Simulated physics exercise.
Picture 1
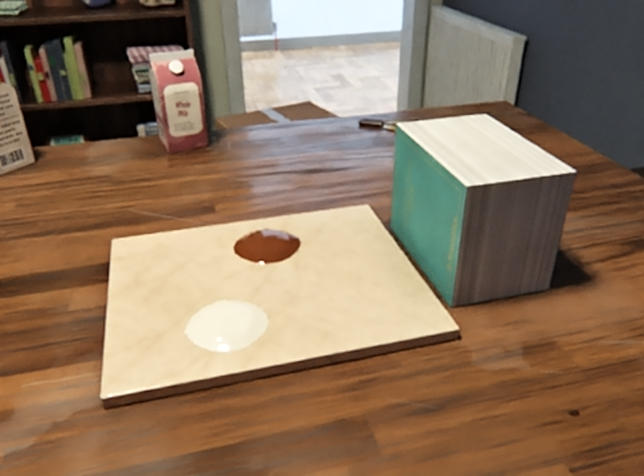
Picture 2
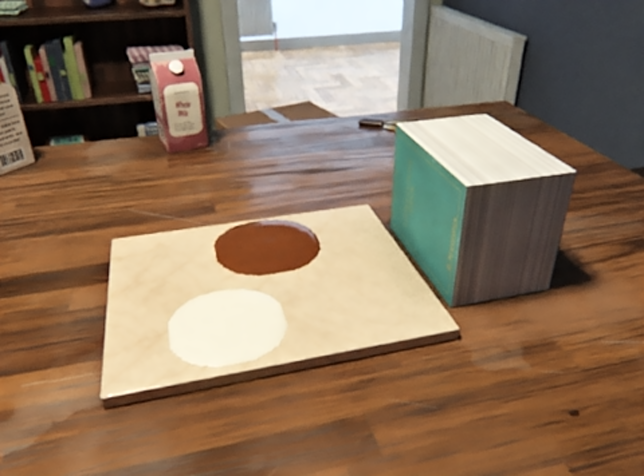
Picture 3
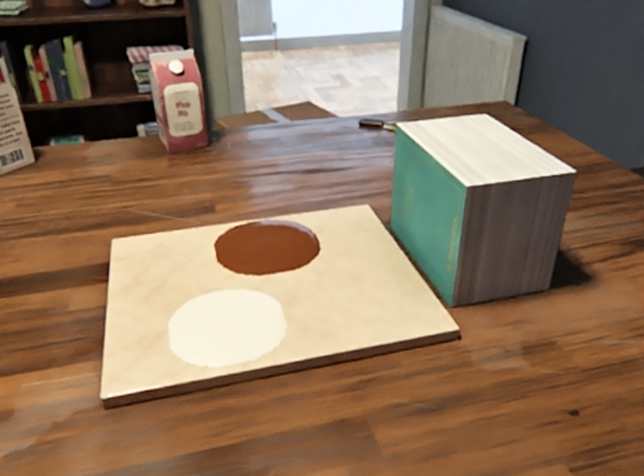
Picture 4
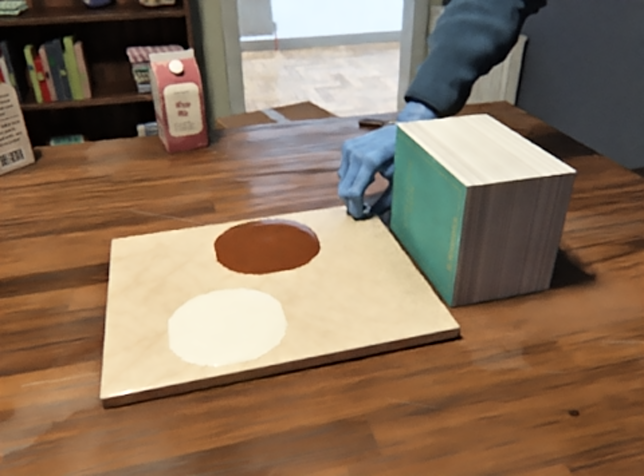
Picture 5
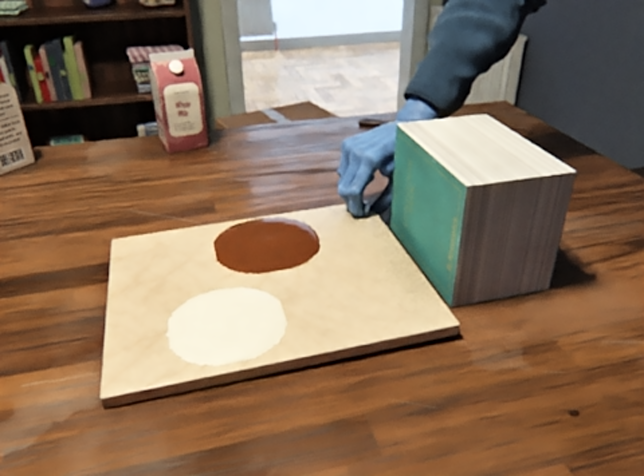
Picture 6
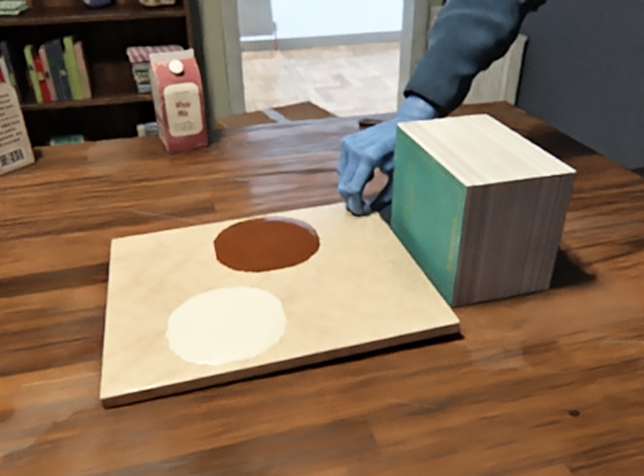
A white dollop and a brown dollop spread from small, glossy patches into wide, flat circles on a pale board, seen from a fixed, slightly raised view of a wooden table indoors. The white one lies nearer than the brown, with a green-covered thick book at right and a pink carton behind. A blue-gloved hand then grips the board's far right corner and raises that end very slightly.
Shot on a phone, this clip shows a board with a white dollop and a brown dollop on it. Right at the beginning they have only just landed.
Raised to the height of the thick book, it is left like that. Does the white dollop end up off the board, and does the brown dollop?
In short, the white dollop ends up off it; the brown dollop ends up off it.
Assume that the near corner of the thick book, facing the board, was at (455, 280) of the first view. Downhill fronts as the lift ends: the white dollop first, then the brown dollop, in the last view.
First (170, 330), next (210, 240).
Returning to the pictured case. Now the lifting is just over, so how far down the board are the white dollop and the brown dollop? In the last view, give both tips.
At (96, 347), and at (125, 255).
Shortly, slope about 28°; the white dollop is dripping off the low end; the brown dollop has crept down a long way.
Then, the white dollop is dripping off the low end; the brown dollop is dripping off the low end.
At the finish, slope about 28°; the white dollop is dripping off the low end; the brown dollop is dripping off the low end.
